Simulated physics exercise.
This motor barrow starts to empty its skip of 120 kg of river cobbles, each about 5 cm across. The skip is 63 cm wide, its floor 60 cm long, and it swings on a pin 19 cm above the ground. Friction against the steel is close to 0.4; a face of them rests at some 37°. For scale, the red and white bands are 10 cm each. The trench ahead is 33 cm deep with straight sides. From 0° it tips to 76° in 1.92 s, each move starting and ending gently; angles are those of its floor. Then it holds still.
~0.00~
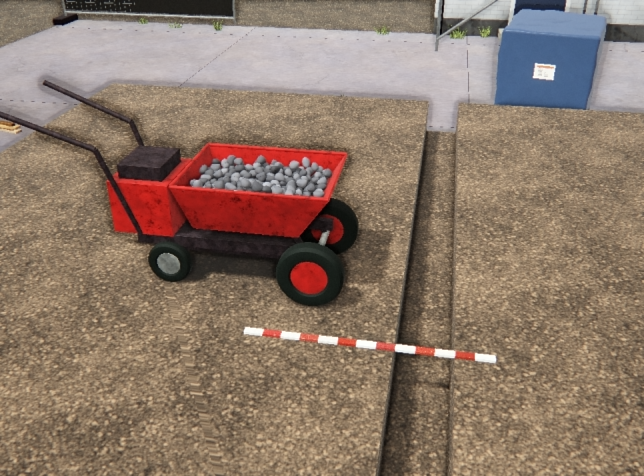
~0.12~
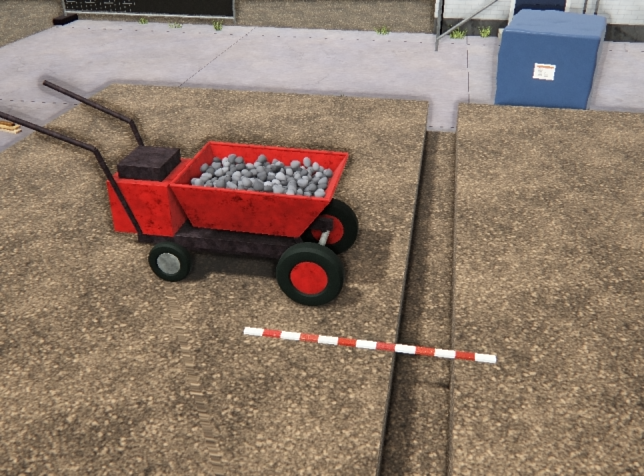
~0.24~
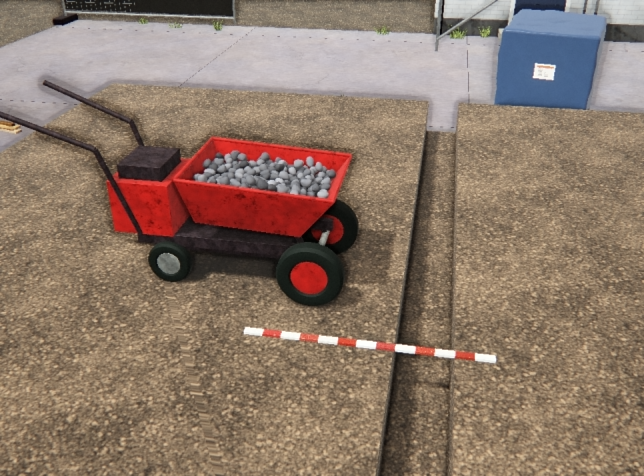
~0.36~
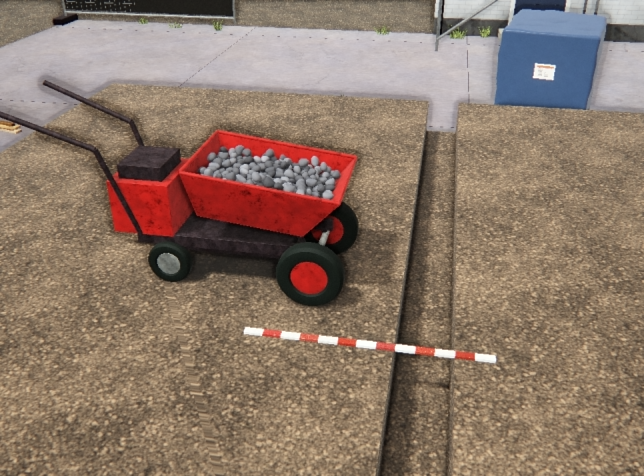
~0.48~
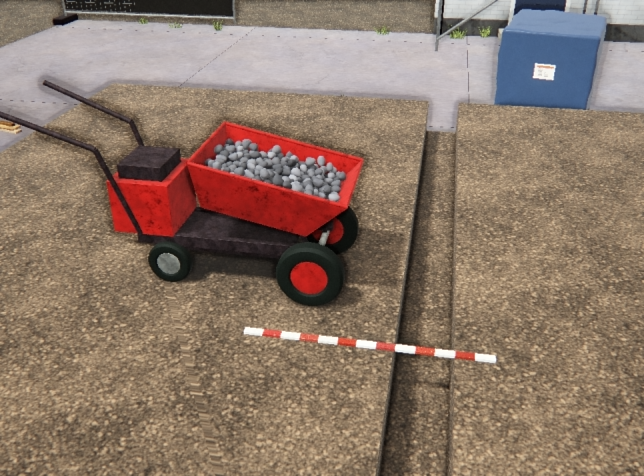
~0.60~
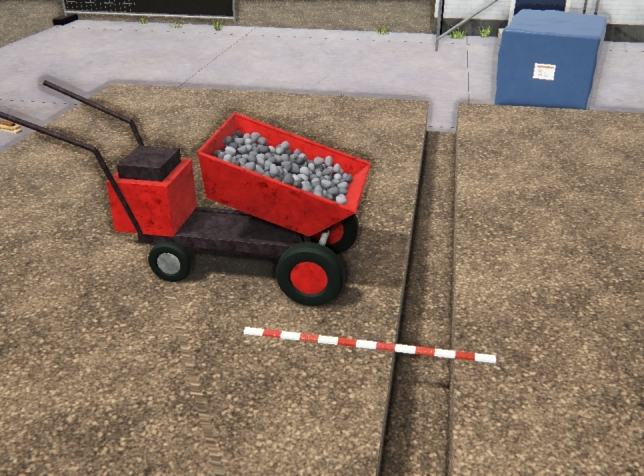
A red motor barrow stands still beside a narrow trench, its skip of grey cobbles slowly tilting, back end rising, toward the right.
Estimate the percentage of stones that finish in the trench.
Some 90 per cent of it.
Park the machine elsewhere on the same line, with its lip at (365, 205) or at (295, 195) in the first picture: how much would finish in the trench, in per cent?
About 40 and 85 per cent.
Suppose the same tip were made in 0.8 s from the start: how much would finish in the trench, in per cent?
It would be near 70 per cent.
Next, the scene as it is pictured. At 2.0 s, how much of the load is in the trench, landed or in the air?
Some 60 per cent.
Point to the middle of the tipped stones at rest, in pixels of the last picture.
Near (432, 320).
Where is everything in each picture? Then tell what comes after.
In the first frame, the skip is at 0°, its lip at (328, 200); the top of the load is at (274, 167).
The second frame shows lip at (330, 200), floor tilted 1°, highest stones at (266, 166); the stones move at 0.1 m/s on average.
The third frame shows lip at (334, 202), floor tilted 3°, highest stones at (259, 164); the stones move at 0.2 m/s on average.
In the fourth frame, the skip is at 7°, its lip at (339, 204); the top of the load is at (236, 158); the stones move at 0.3 m/s on average.
In the fifth frame, the skip is at 12°, its lip at (347, 207); the top of the load is at (237, 150); the stones move at 0.4 m/s on average.
The sixth frame shows lip at (355, 212), floor tilted 18°, highest stones at (238, 142); the stones move at 0.5 m/s on average.
After 1.4 s the floor is at 64°; 96 % in the skip, 4 % in the trench; the foremost stones are at (426, 271).
After 2.0 s the floor is at 76°; 30 % in the skip, 61 % in the trench, 9 % past the trench; the foremost stones are at (536, 302).
After 2.4 s the floor is at 76°; 12 % in the skip, 79 % in the trench, 9 % past the trench; the foremost stones are at (582, 291).
After 4.3 s the floor is at 76°; 0 % in the skip, 90 % in the trench, 9 % past the trench; the foremost stones are at (599, 290).
